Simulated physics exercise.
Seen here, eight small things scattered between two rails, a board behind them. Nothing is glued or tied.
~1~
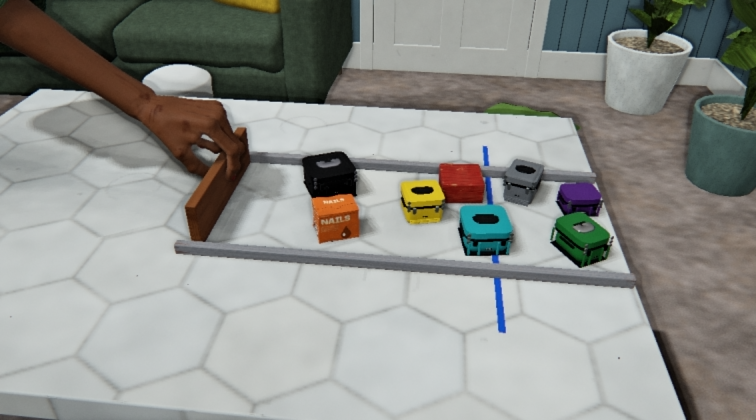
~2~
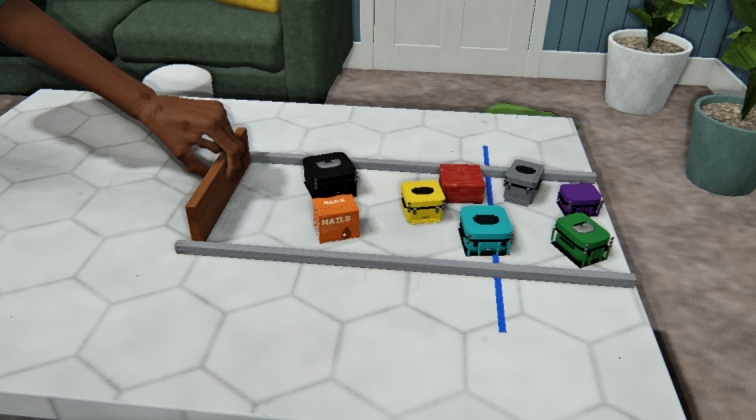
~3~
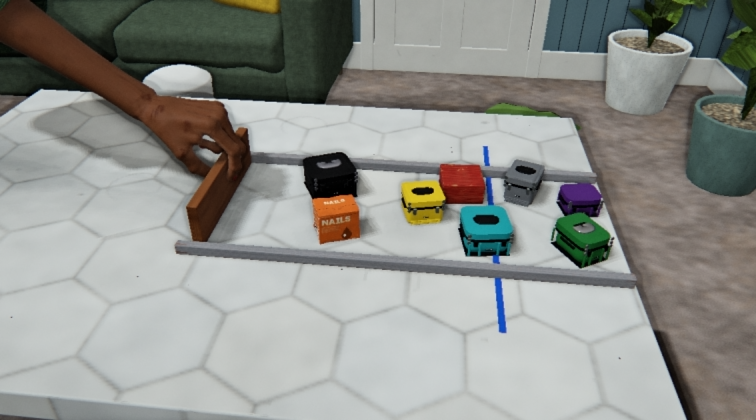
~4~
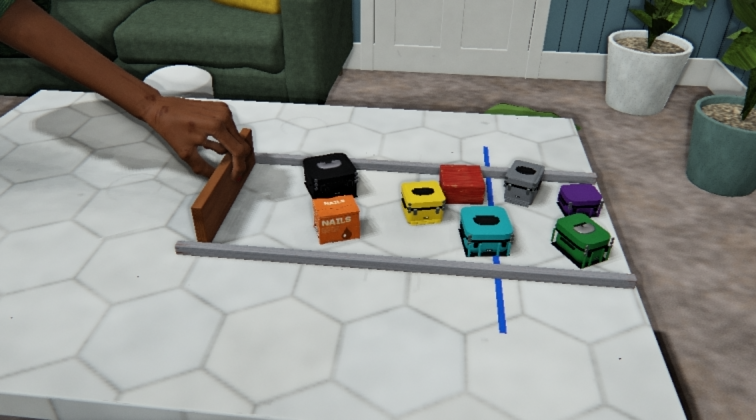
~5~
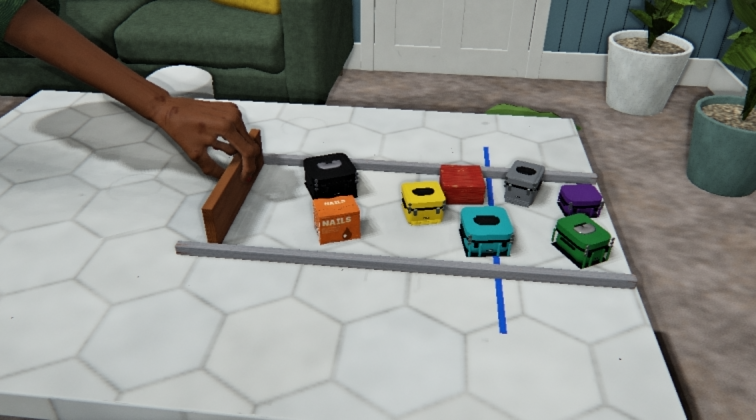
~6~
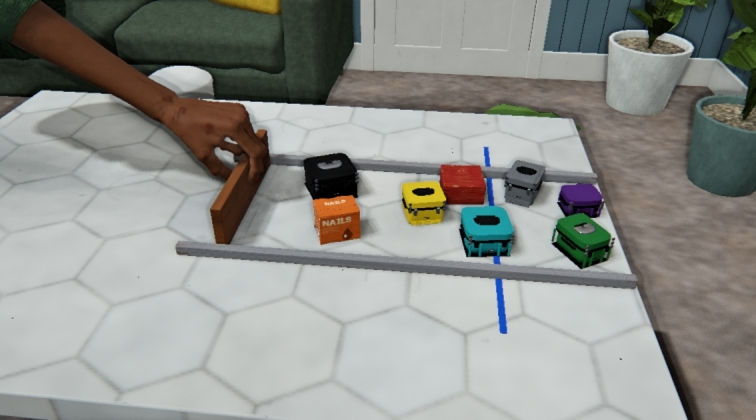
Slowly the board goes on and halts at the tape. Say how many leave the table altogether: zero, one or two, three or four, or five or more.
In the end the number that fall off is one or two.
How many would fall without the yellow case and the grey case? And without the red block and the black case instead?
It would be 0 and 0.
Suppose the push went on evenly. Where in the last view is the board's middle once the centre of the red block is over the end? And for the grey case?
Near (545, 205) and (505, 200).
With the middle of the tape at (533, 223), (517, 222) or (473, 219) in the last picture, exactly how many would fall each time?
The counts: 3, 3 and 0.
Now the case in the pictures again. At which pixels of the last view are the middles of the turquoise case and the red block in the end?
Near (566, 251) and (557, 188).
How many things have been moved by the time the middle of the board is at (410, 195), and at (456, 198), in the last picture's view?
5 and 7.
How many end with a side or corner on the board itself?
In contact: 2.
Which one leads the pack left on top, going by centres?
The grey case.
Soon after, none off yet; purple case at rest near (580, 202); green case at rest near (582, 240); grey case at rest near (524, 183).
In the end, the number that fall off is one or two; gone, purple case.
